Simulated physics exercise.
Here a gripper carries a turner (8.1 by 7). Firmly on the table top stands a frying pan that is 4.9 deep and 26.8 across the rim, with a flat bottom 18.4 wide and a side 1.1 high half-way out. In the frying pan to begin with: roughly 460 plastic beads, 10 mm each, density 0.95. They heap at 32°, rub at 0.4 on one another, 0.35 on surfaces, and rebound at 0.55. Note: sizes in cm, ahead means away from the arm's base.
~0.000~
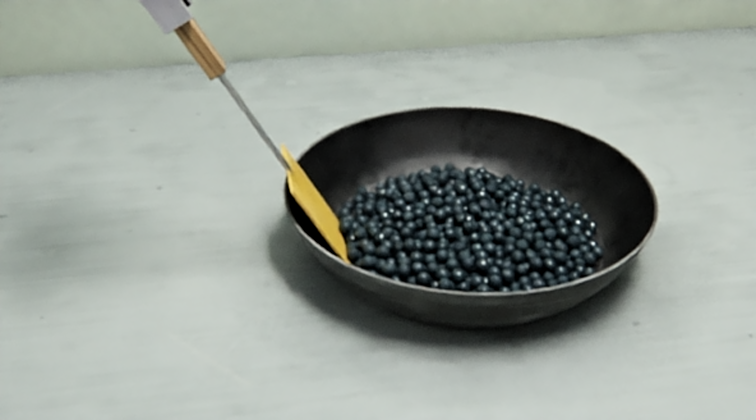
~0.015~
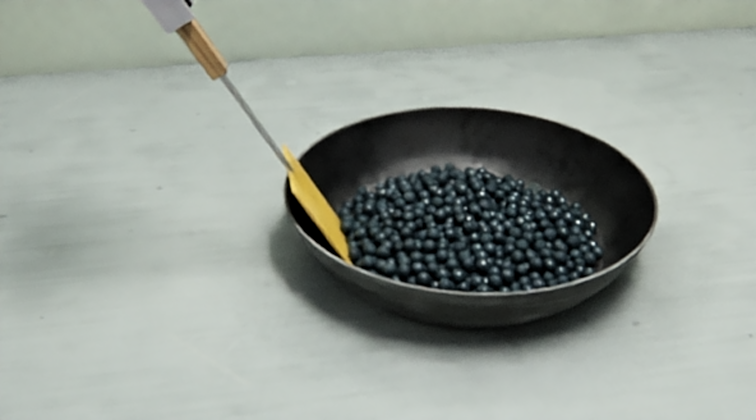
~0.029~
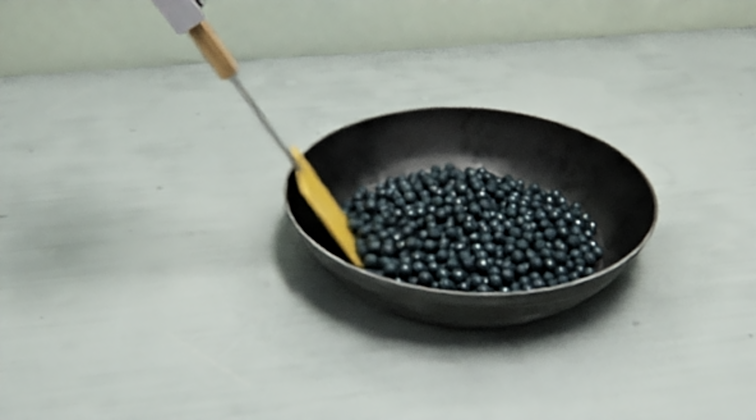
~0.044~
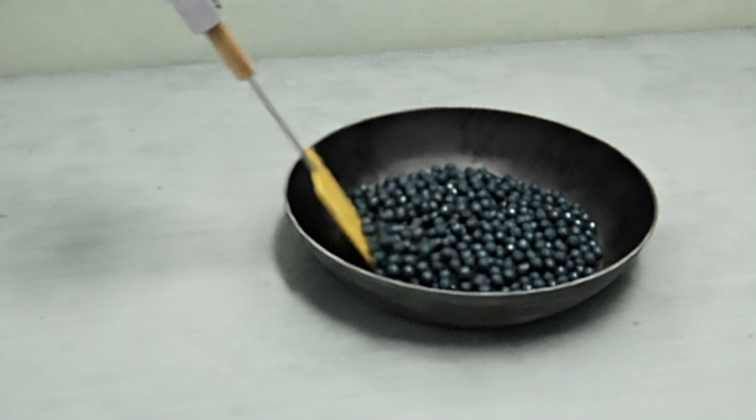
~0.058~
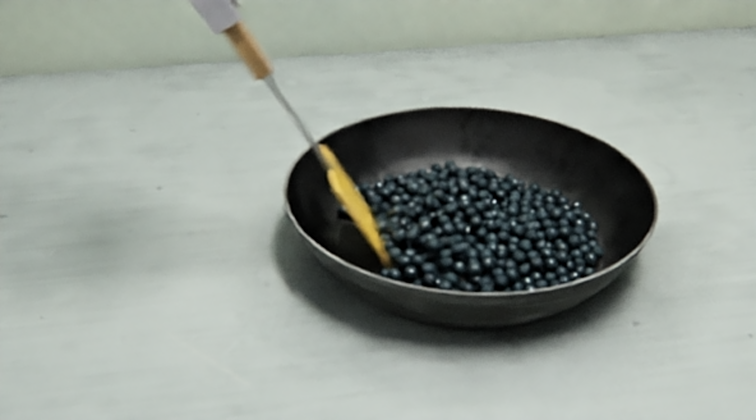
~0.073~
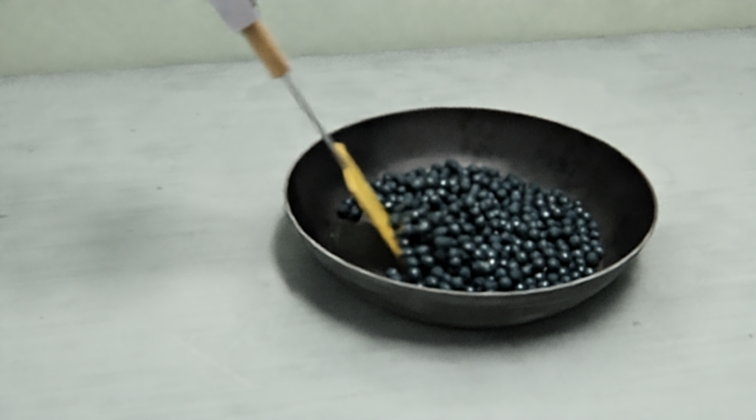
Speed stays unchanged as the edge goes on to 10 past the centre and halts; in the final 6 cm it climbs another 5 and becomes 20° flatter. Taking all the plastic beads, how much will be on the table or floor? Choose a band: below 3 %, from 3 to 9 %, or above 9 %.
That share falls between 3 and 9 %.
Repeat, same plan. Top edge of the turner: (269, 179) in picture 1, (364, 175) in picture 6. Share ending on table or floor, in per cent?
Off the vessel, on the table or floor: Some 15 percent.
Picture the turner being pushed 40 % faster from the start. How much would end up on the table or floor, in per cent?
Estimated share: Some 10 %.
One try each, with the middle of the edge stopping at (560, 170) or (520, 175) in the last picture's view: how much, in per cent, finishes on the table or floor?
Some 0 and 0 per cent.
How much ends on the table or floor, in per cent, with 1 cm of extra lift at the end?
Result: Approx. 10 %.
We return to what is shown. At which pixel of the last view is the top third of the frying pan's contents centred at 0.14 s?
Roughly pixel (489, 224).
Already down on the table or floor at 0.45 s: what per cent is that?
Some 6 per cent of the load.
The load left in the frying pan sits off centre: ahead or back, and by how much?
It sits some 4.0 centimetres ahead of centre.
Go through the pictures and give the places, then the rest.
Turner top edge at (287, 167), sloping 61°; upper third of the load around (461, 227), from x 345 to 595, top at y 170; 464 in the frying pan, in the first frame.
Turner top edge at (289, 167), sloping 61°; upper third of the load around (461, 227), from x 345 to 595, top at y 170, in the second frame.
Turner top edge at (298, 168), sloping 61°; upper third of the load around (460, 227), from x 345 to 595, top at y 170, in the third frame.
Turner top edge at (313, 168), sloping 61°; upper third of the load around (455, 226), from x 345 to 595, top at y 170, in the fourth frame.
Turner top edge at (329, 167), sloping 61°; upper third of the load around (456, 225), from x 345 to 600, top at y 165, in the fifth frame.
Turner top edge at (345, 165), sloping 61°; upper third of the load around (458, 222), from x 345 to 600, top at y 165; 464 in the frying pan, in the sixth frame.
After 0.14 s, sloping 61°, highest piece 4 above the table; 464 in the frying pan.
After 0.21 s, sloping 55°, highest piece 5 above the table; 464 in the frying pan.
After 0.45 s, sloping 41°, highest piece 5 above the table; 436 in the frying pan, 27 on the table or floor, 1 on the blade or in flight.
After 1.50 s, sloping 41°, highest piece 3 above the table; 436 in the frying pan, 28 on the table or floor.
At rest, 436 in the frying pan, 28 on the table or floor. That is 6 % on the table or floor.
